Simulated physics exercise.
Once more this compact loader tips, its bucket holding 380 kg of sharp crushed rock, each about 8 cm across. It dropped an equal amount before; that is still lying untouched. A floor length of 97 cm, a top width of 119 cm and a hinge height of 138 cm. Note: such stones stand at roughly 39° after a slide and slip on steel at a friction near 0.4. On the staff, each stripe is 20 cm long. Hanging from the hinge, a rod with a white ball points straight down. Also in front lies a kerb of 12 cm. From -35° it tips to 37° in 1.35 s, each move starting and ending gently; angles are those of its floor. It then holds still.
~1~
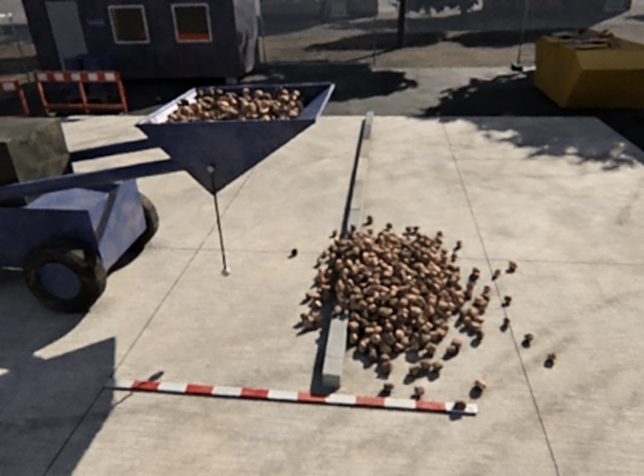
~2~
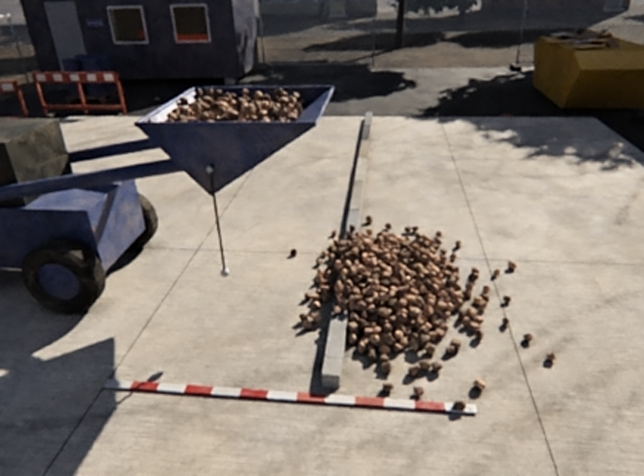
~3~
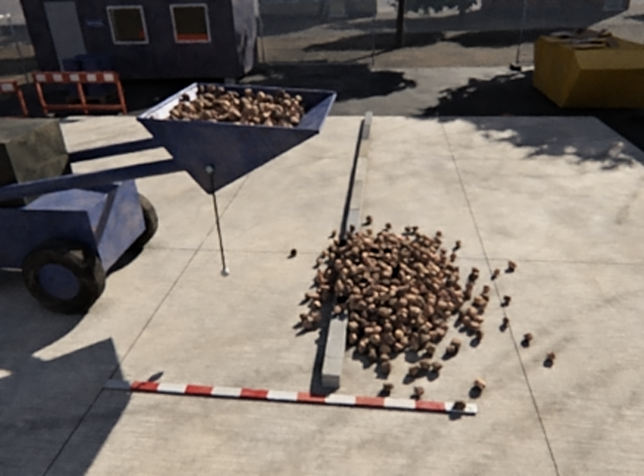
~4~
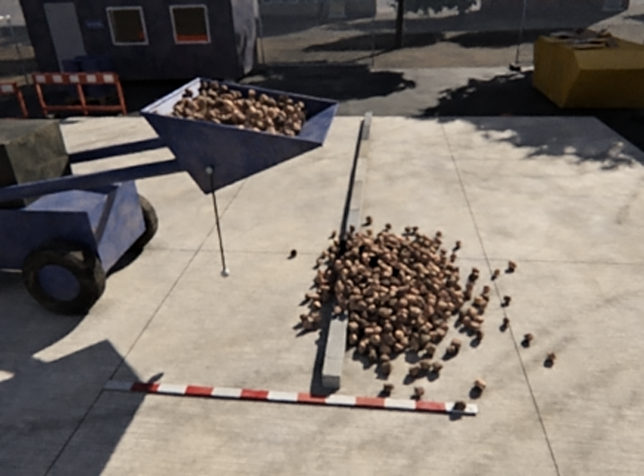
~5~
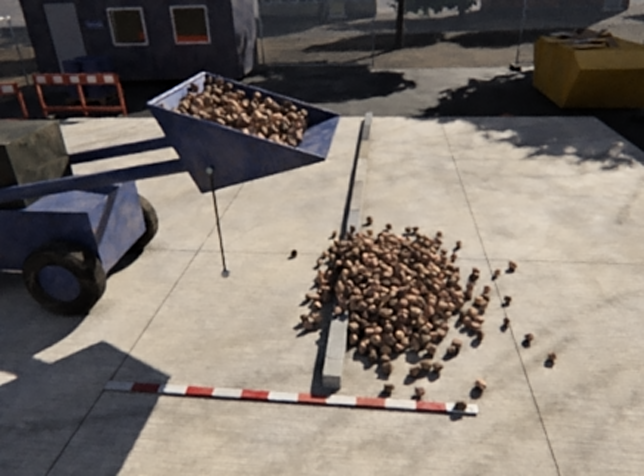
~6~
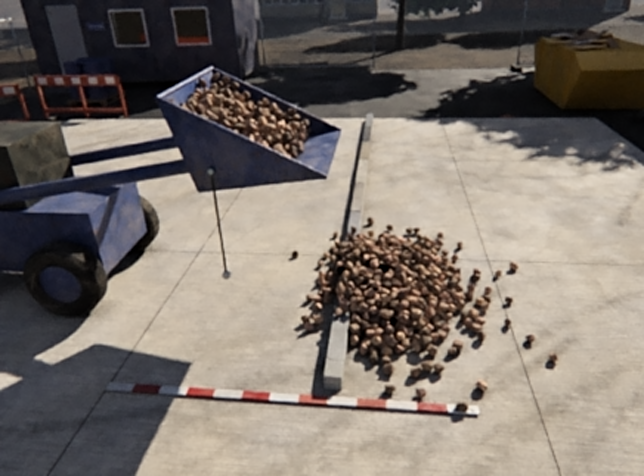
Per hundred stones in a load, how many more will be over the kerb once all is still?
43.
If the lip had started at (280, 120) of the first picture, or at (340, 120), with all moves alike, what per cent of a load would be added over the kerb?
First place: Roughly 10 %; second place: Roughly 75 %.
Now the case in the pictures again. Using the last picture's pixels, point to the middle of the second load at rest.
They settle centred around (343, 272).
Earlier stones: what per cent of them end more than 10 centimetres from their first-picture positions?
About 5 per cent.
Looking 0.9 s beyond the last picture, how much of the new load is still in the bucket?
That works out to about 75 %.
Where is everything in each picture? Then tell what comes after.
Lip at (316, 121), floor tilted -35°, highest stones at (248, 98). The earlier load is highest near (363, 255), 26 cm above ground level, 11 % on this side of the kerb, 89 % over the kerb, in the first frame.
Lip at (316, 124), floor tilted -34°, highest stones at (229, 97), in the second frame.
Lip at (319, 132), floor tilted -30°, highest stones at (210, 96), in the third frame.
The bucket is at -23°, its lip at (323, 145); the top of the load is at (206, 93), in the fourth frame.
The bucket is at -16°, its lip at (325, 160); the top of the load is at (209, 89), in the fifth frame.
Lip at (327, 177), floor tilted -7°, highest stones at (214, 86), in the sixth frame.
Then, 0.4 s after the last picture the floor is at 26°; in per cent of one load, 100 in the bucket, 11 on this side of the kerb, 89 over the kerb; the foremost stones are at (510, 303).
Then, 0.9 s after the last picture the floor is at 37°; in per cent of one load, 74 in the bucket, 37 on this side of the kerb, 89 over the kerb; the foremost stones are at (510, 303).
Then, 1.2 s after the last picture the floor is at 37°; in per cent of one load, 26 in the bucket, 66 on this side of the kerb, 108 over the kerb; the foremost stones are at (510, 303).
Then, 3.9 s after the last picture the floor is at 37°; in per cent of one load, 0 in the bucket, 69 on this side of the kerb, 131 over the kerb; the foremost stones are at (517, 298). Net gain over the kerb, 43.
